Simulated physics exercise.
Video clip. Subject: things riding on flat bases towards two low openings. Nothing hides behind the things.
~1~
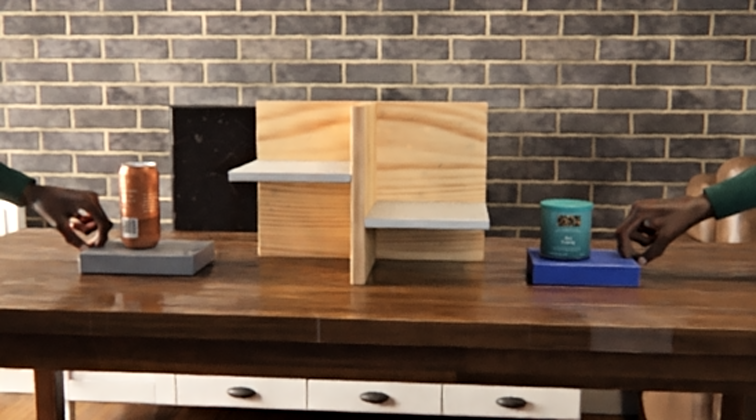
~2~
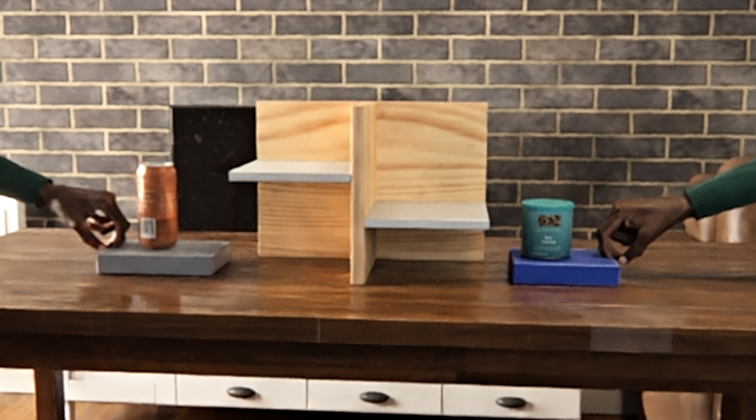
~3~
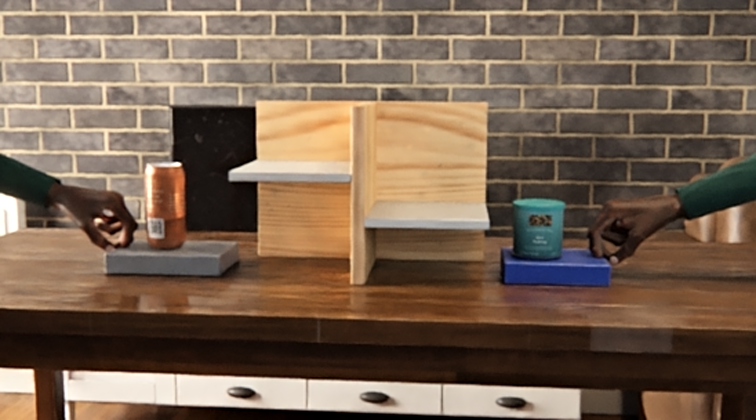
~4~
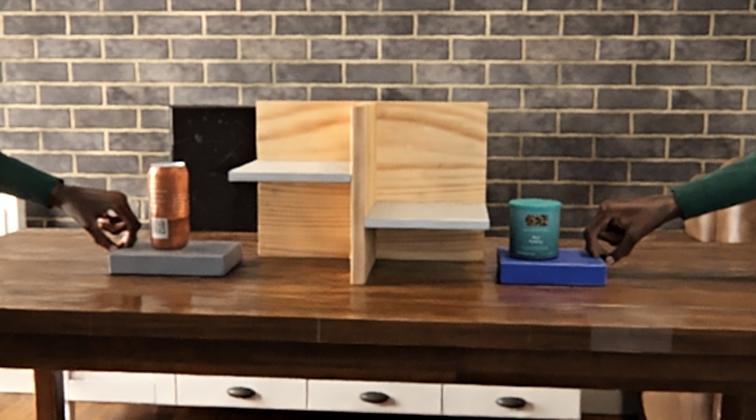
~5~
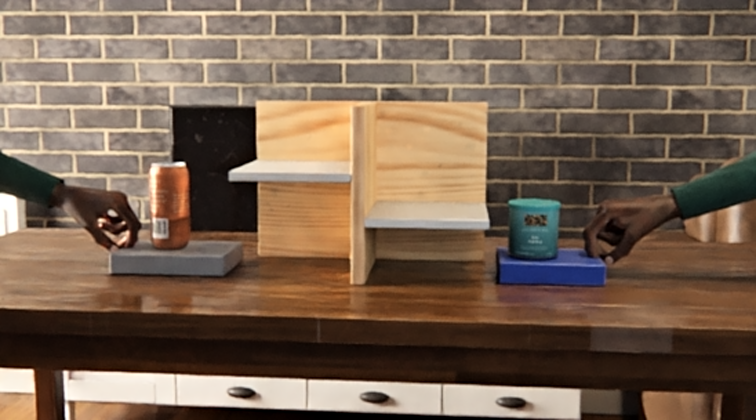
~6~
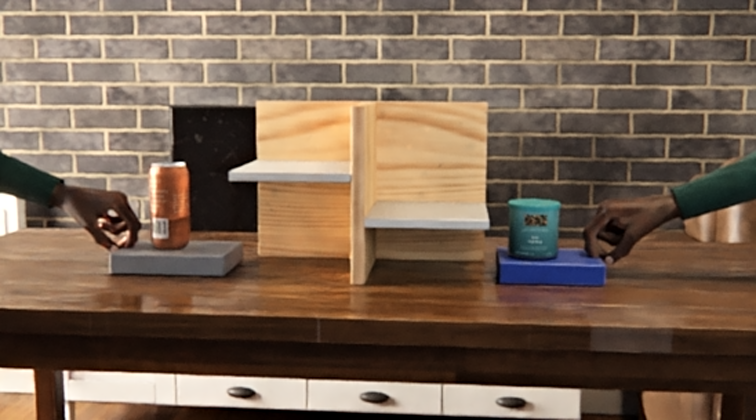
On a dark wooden table before a grey brick wall, seen straight on from the front, stands a pale wooden divider with two light shelves. An orange can rides a grey tray at left, and a turquoise pot sits on a blue tray at right. Two hands slide the trays a short way inward, slowing until they barely move, while the camera stays still.
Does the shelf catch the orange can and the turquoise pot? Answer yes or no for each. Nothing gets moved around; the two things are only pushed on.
Orange can - yes, turquoise pot - yes.
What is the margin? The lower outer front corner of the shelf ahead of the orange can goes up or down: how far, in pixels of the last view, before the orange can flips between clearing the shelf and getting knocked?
8 pixels up, roughly.
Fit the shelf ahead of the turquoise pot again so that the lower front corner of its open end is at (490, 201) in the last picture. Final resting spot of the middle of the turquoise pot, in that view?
It finishes somewhere near (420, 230).
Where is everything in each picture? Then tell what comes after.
Hands sliding the things forward; orange can (140, 206); turquoise pot (566, 230); grey tray (149, 256), in the first picture.
Hands sliding the things forward; turquoise pot (547, 229); blue tray (562, 266), in the second picture.
Hands sliding the things forward; orange can (166, 206); shelf (365, 188), in the third picture.
Hands sliding the things forward; turquoise pot (534, 229); grey tray (178, 257), in the fourth picture.
Hands sliding the things forward; orange can (170, 206); blue tray (549, 266), in the fifth picture.
Hands sliding the things forward; orange can (170, 206); turquoise pot (534, 229); shelf (365, 188), in the sixth picture.
Then, 1.74 s past the last view, orange can leaning 40° off how it started near (239, 205); turquoise pot pushed back on its carrier near (512, 228).
Finally, the orange can is knocked back, near (220, 236); the turquoise pot is knocked back, near (541, 251).
